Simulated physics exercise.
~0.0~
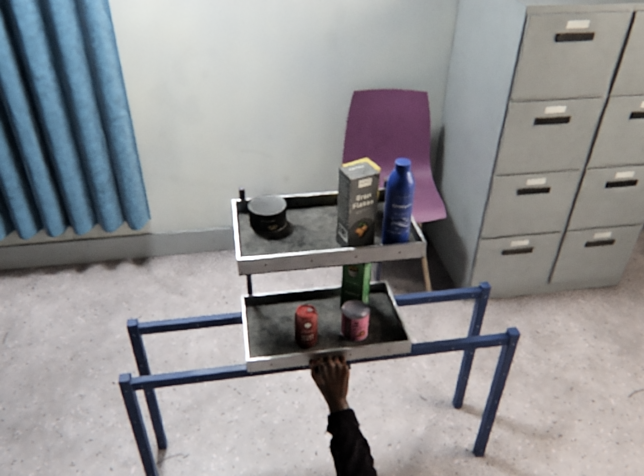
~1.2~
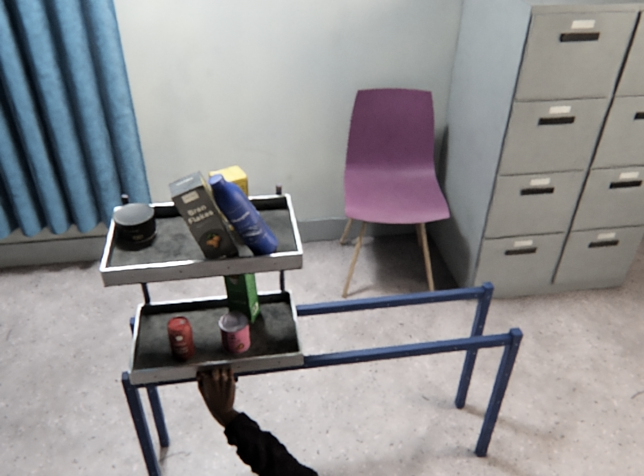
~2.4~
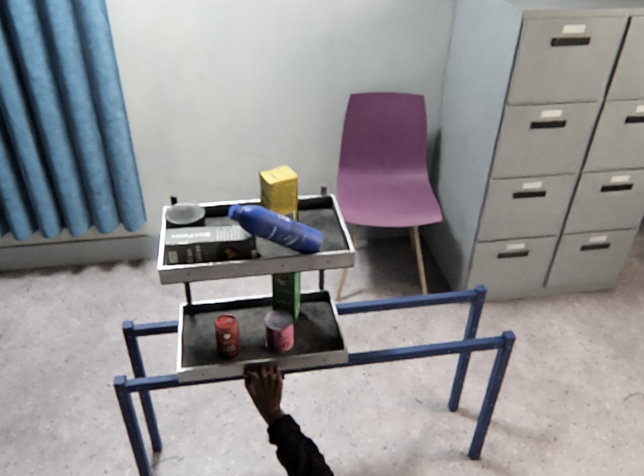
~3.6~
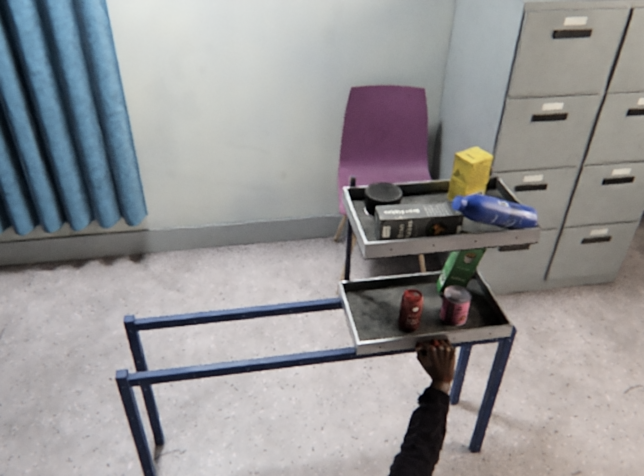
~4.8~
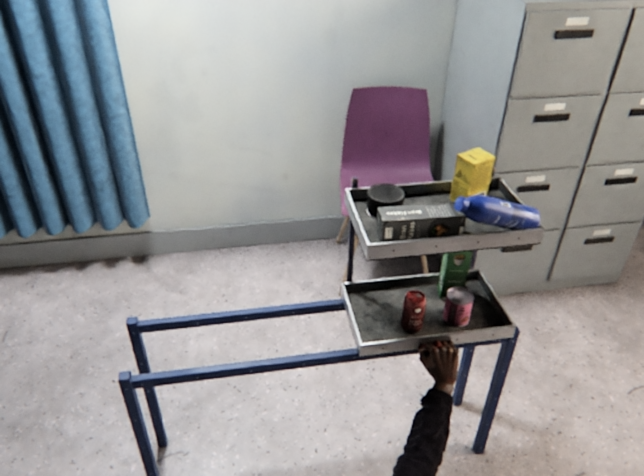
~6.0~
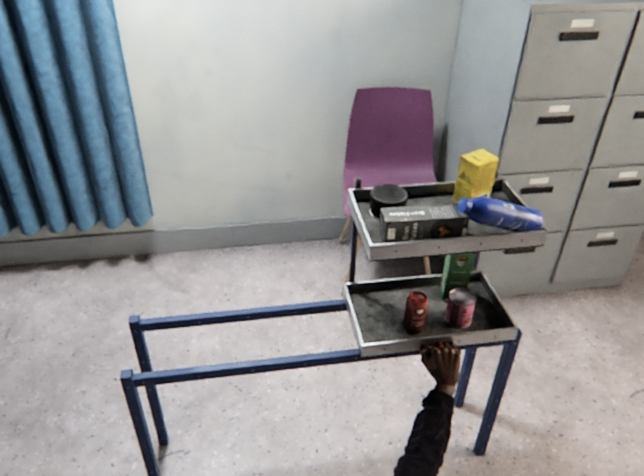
The clip opens on a two-level rack tray riding on a blue frame, a hand gripping its lower edge, with a black tub, a grey carton and a blue bottle above and a red can and pink tin below. The tray moves to the left end of the frame, and the carton and bottle tilt over. As it starts back right, the grey carton drops onto its side and the bottle leans further across it. The tray travels to the right end and stays there, the carton and bottle lying down while the yellow carton, tub, can and tin keep their places.
